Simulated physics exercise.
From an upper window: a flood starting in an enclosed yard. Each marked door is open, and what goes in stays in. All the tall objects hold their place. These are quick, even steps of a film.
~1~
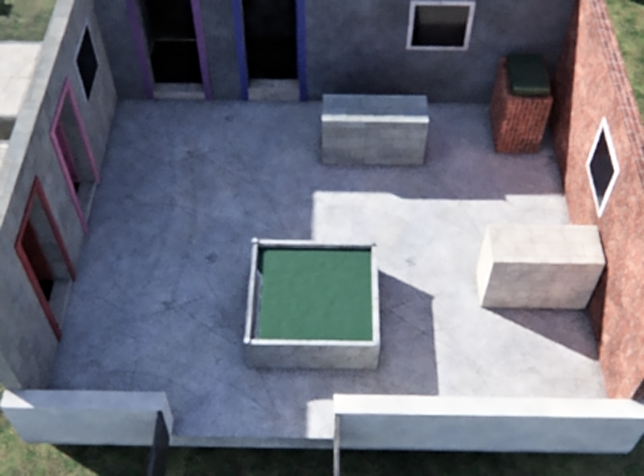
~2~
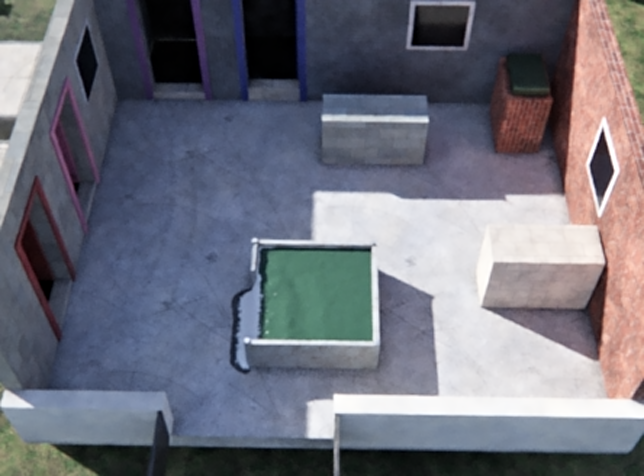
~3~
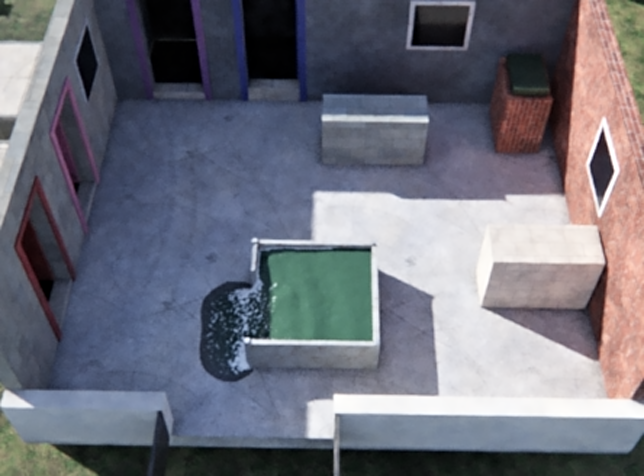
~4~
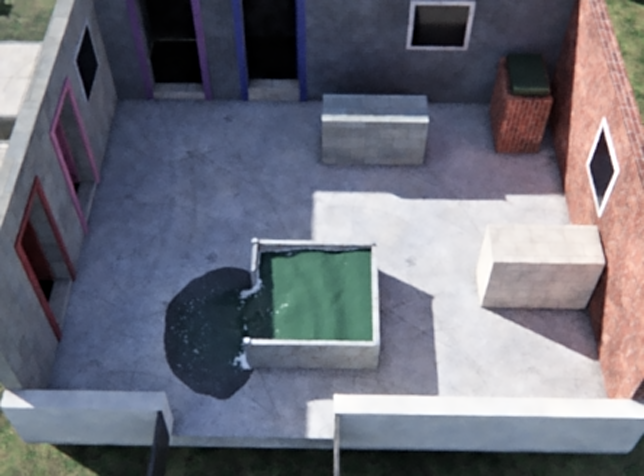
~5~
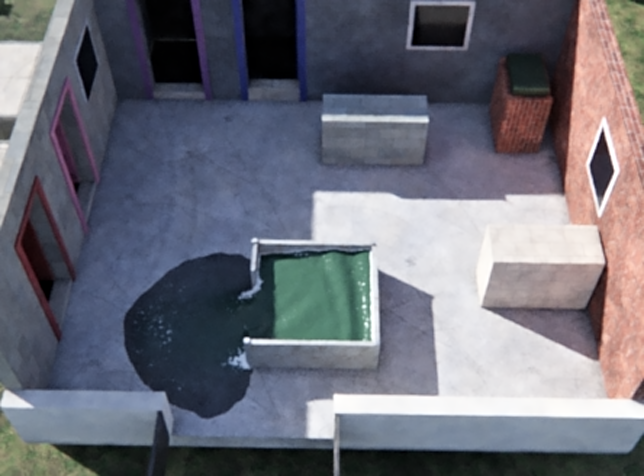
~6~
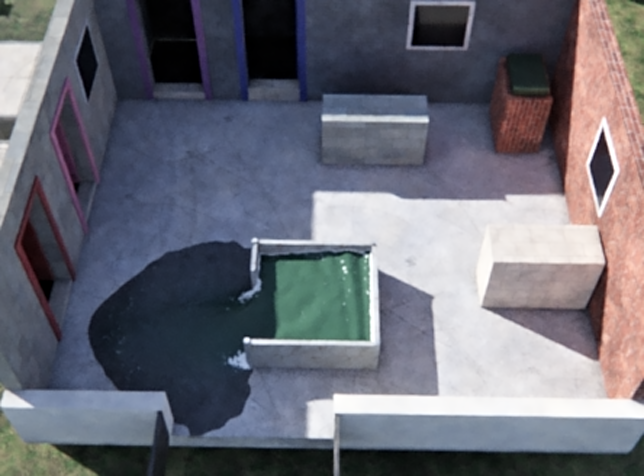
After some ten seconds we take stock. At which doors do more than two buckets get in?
In the end: The purple door admits no more than that; the pink door admits no more than that; the red door lets in a lot; the blue door admits no more than that.
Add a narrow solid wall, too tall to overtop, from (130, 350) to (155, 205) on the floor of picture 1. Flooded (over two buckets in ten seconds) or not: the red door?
Then: The red one lets less in.
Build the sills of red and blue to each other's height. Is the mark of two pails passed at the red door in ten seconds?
The red one is under.
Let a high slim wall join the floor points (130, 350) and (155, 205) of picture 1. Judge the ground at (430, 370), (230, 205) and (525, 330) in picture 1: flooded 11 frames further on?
In that order: Not flooded, awash, not flooded.
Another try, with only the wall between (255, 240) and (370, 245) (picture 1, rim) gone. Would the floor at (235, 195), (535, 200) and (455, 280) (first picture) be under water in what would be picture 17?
In turn: Under water, no water, no water.
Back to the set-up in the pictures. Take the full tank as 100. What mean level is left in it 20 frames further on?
Near 28 in a hundred.
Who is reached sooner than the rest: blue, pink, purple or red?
That is the red one.
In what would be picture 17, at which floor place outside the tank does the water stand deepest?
Roughly at (42, 416).
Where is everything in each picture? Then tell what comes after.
In the first frame, the water tank at (313, 294) is whole and still.
In the second frame, the front is at (242, 367), out from the gap at (254, 322).
In the third frame, water pours out at (254, 323) and has run to (216, 370).
In the fourth frame, water pours out at (254, 323) and has run to (177, 303).
In the fifth frame, the front is at (134, 313), out from the gap at (254, 323).
In the sixth frame, water pours out at (254, 323) and has run to (96, 334).
A moment on, water covers 20 % of the floor; the purple door not reached, the pink door not reached, the red door under two buckets in, the blue door not reached.
Next, water covers 20 % of the floor; the purple door not reached, the pink door wet at the sill, nothing in, the red door over two buckets in, the blue door not reached.
Then, water covers 25 % of the floor; the purple door not reached, the pink door wet at the sill, nothing in, the red door far over two buckets in, the blue door not reached.
Later, water covers 40 % of the floor; the purple door wet at the sill, nothing in, the pink door wet at the sill, nothing in, the red door far over two buckets in, the blue door wet at the sill, nothing in.
In the end, water covers 60 % of the floor; the purple door wet at the sill, nothing in, the pink door wet at the sill, nothing in, the red door far over two buckets in, the blue door wet at the sill, nothing in.
